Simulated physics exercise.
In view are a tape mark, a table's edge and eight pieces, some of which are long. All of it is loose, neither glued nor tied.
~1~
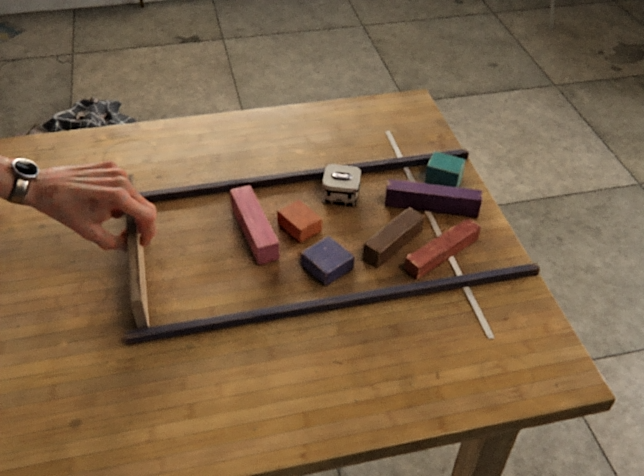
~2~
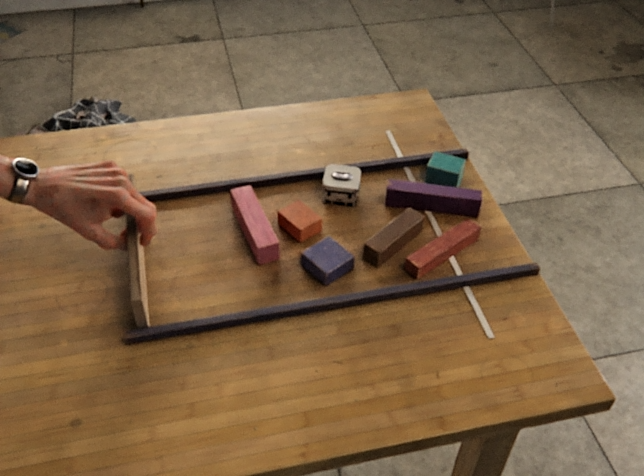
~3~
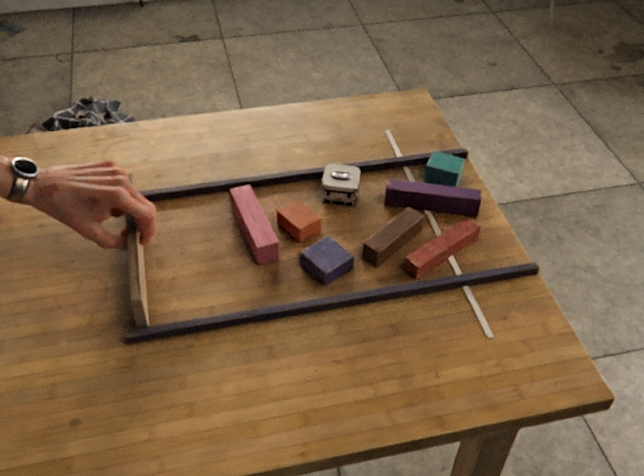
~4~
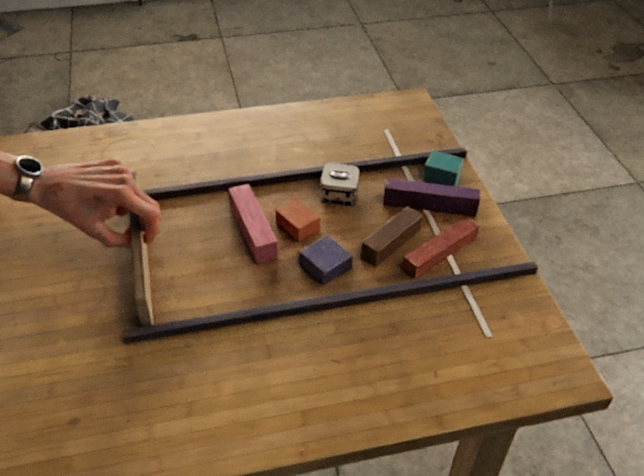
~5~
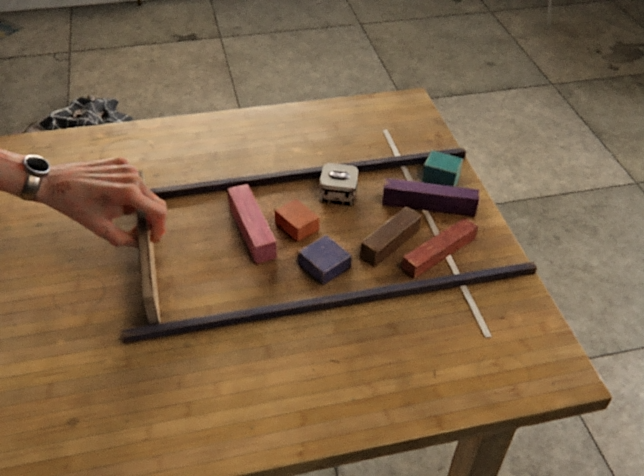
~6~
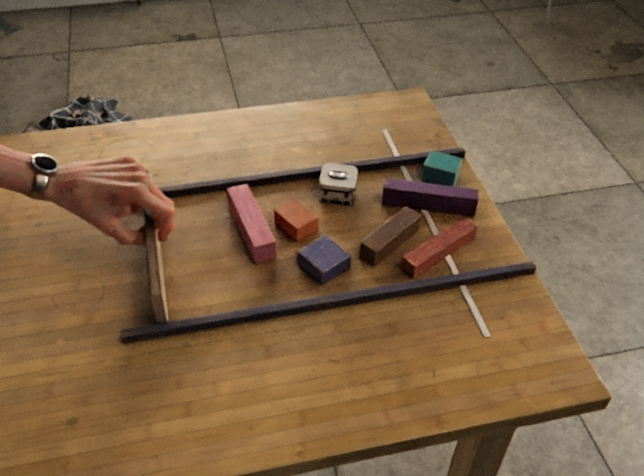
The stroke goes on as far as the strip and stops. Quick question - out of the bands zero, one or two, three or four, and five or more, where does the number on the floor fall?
The table loses one piece, perhaps two.
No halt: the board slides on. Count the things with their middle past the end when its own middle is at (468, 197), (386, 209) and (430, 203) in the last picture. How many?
6, 0, 2.
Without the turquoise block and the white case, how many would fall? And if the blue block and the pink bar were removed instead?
0, then 0.
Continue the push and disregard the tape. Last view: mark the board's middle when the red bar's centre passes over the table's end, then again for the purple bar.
First it's close to (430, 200), next close to (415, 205).
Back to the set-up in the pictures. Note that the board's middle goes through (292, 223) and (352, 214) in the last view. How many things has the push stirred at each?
That makes 3 at the first spot and 7 at the second.
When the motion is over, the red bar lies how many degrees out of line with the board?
Close to 55°.
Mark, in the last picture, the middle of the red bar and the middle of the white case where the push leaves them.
Going in order, first (515, 239) and next (444, 166).
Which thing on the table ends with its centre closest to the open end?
Red bar.
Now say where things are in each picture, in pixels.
In the first picture, turquoise block (445, 171); purple bar (433, 198); red bar (443, 248); board (136, 248); tape (432, 219).
In the second picture, purple bar (433, 198); blue block (328, 260).
In the third picture, red bar (443, 248); board (135, 247).
In the fourth picture, turquoise block (443, 170); white case (340, 184).
In the fifth picture, purple bar (430, 197); pink bar (251, 223).
In the sixth picture, turquoise block (442, 170); purple bar (430, 197); red bar (440, 247); board (153, 243); tape (428, 218).
Soon after, none off yet; turquoise block at rest near (442, 170); purple bar at rest near (430, 197); red bar at rest near (440, 247).
Then, none off yet; turquoise block moving near (449, 169); purple bar moved a little near (476, 197); red bar moved a little near (479, 244).
At rest, the number that fall off is one or two; fallen, purple bar and turquoise block.
